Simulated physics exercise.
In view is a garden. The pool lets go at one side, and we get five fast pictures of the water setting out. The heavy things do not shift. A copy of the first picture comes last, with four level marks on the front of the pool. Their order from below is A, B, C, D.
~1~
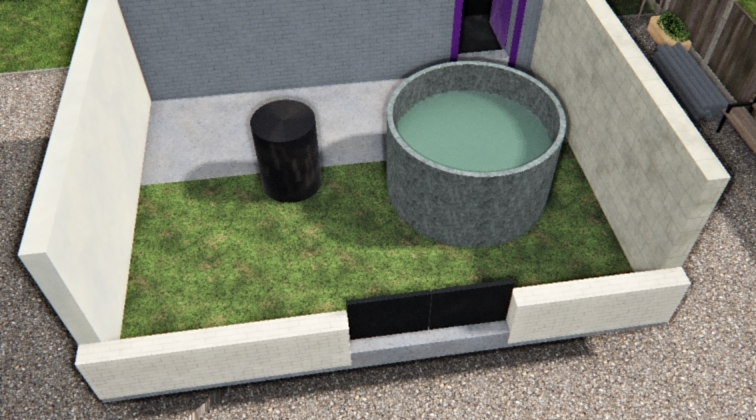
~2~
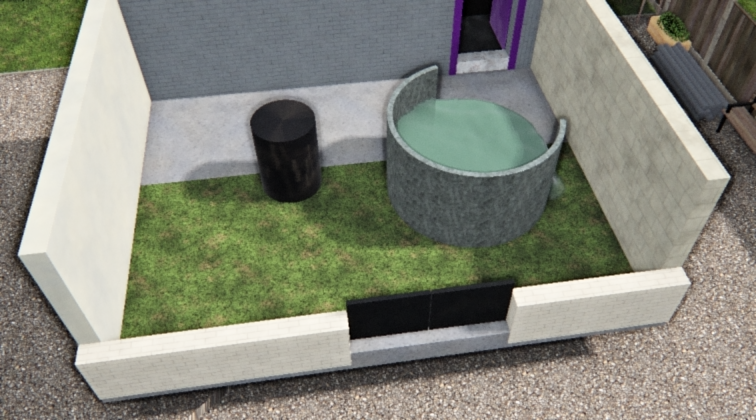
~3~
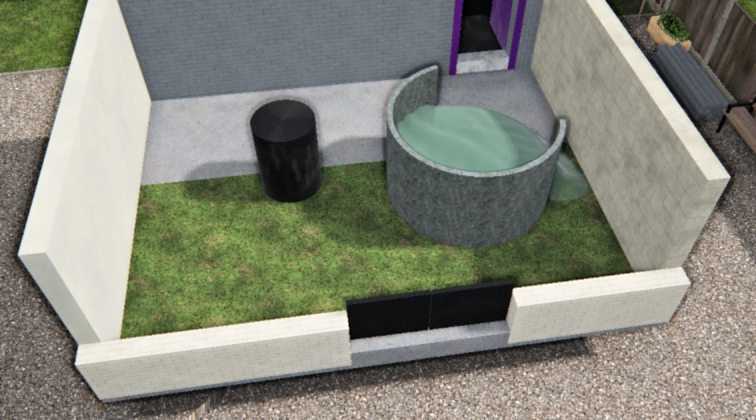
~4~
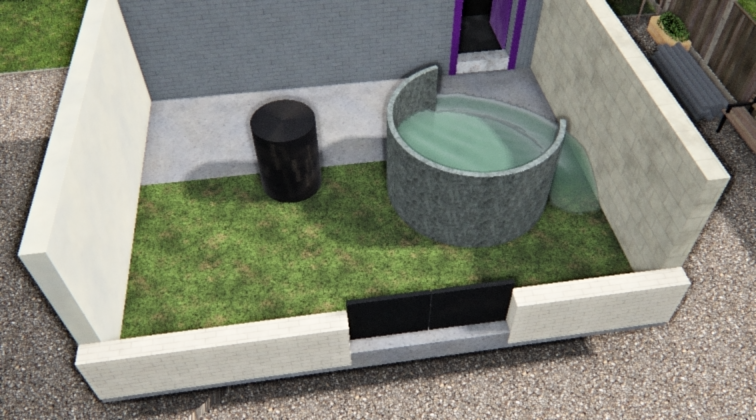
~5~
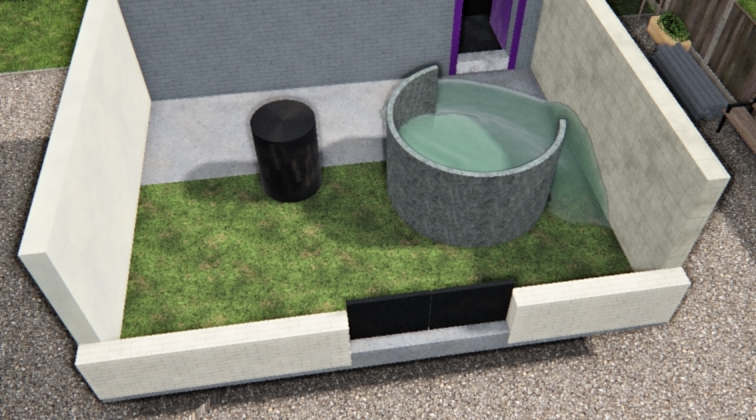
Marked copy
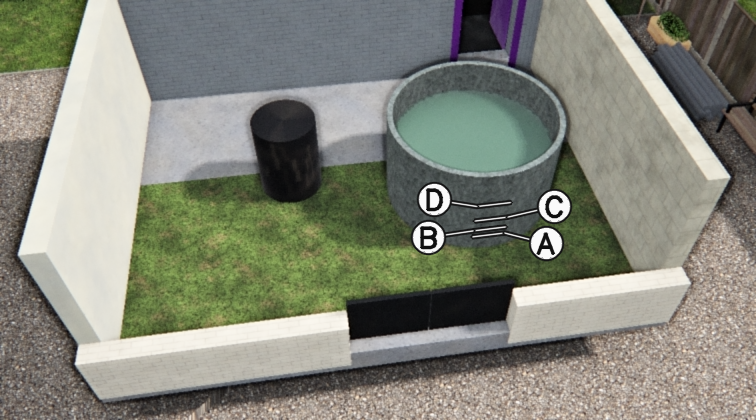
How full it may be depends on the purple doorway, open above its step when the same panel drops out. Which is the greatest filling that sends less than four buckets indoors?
That is level B.
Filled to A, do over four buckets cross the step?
No.
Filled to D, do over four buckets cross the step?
Yes, that goes wrong.
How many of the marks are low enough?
Two.
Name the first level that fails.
Here it is level C.
In white, A at (488, 234); B at (489, 228); C at (491, 219); D at (493, 204); from the bottom up A, B, C, D.
With A, nothing gets over.
With B, a bucket or two gets in.
With C, about 9 bucketfuls get in.
With D, dozens of bucketfuls pour in.
